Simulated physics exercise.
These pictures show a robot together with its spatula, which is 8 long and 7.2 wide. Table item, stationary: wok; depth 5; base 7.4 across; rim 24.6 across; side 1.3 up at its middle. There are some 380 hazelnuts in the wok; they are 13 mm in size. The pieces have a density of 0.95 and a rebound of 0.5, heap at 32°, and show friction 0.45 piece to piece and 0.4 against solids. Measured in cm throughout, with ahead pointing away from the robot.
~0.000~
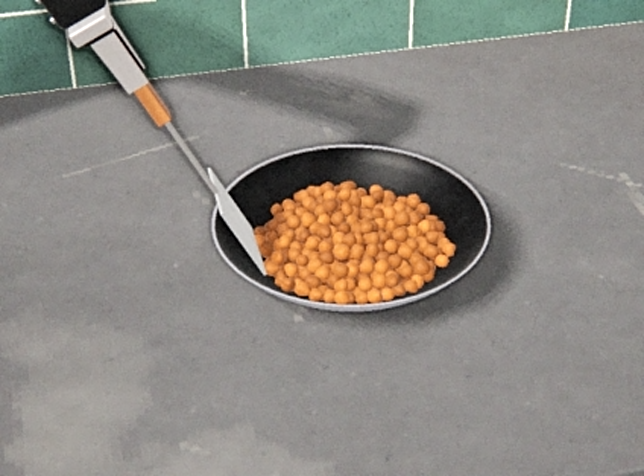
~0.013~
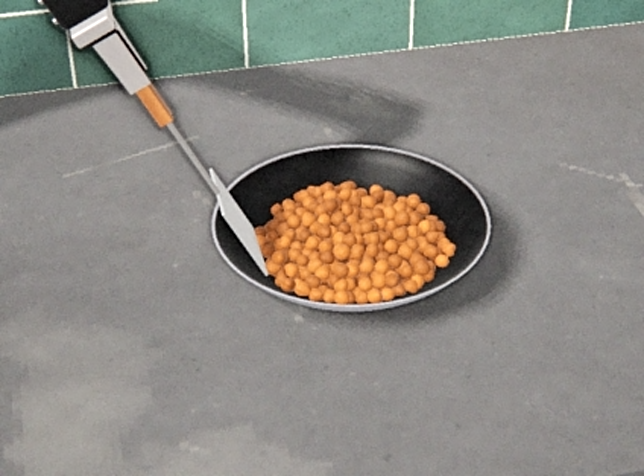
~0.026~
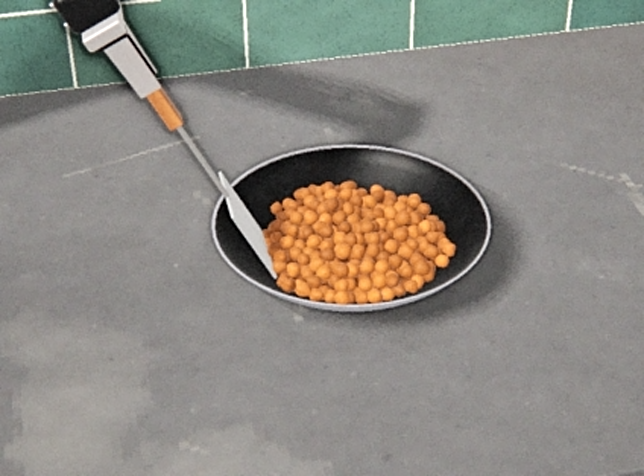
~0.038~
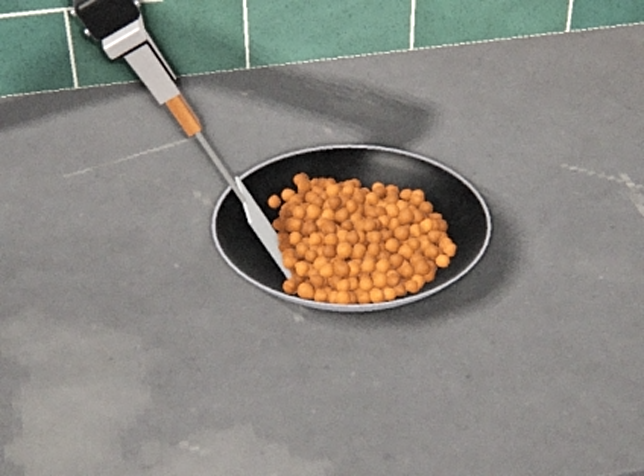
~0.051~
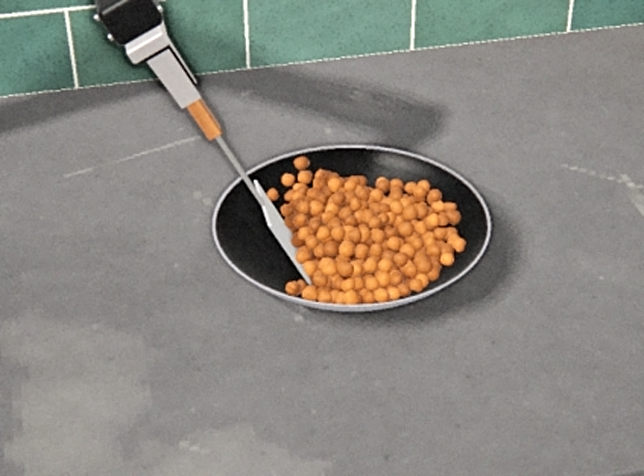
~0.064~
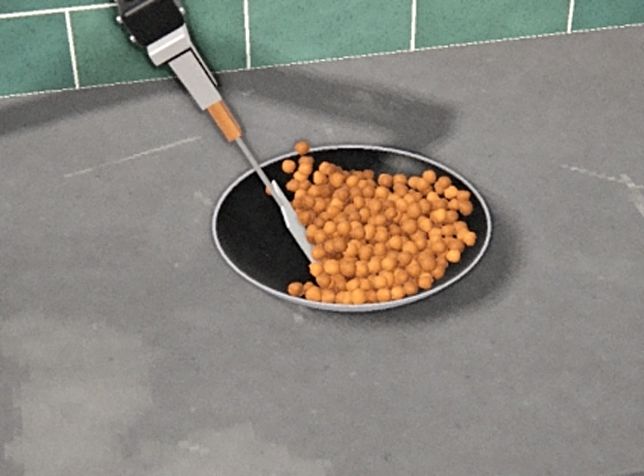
The footage shows a robot arm holding a spatula in a dark wok of hazelnuts on a grey surface; after barely moving at first, the blade pushes rightward, shifting and heaping the nuts toward the right and far sides.
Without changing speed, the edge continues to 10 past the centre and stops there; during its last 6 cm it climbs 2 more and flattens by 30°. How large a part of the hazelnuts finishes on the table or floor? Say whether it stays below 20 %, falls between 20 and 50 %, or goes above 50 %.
It goes above 50 %.
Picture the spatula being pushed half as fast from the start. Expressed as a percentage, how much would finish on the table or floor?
50 per cent, about.
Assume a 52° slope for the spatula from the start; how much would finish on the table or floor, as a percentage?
It would then be close to 60 %.
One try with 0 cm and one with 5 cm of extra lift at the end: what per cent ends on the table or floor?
Roughly 65 % and then 60 %.
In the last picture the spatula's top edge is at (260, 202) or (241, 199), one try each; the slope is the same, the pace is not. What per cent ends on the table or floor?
Try one roughly 50 per cent; try two roughly 45 per cent.
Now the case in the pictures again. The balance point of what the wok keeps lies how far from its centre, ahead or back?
2.0 cm ahead.
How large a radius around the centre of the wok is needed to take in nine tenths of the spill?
That works out to near 70 cm.
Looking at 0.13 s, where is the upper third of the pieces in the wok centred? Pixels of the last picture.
About pixel (427, 196).
After 0.10 s, sloping 64°, highest piece 8 above the table; 374 in the wok, 7 on the blade or in flight.
After 0.13 s, sloping 57°, highest piece 10 above the table; 359 in the wok, 22 on the blade or in flight.
After 0.34 s, sloping 34°, highest piece 14 above the table; 141 in the wok, 105 on the table or floor, 135 on the blade or in flight.
After 1.39 s, sloping 34°, highest piece 6 above the table; 240 on the table or floor, 141 in the wok.
In the end, 240 on the table or floor, 141 in the wok. That is 63 % on the table or floor.
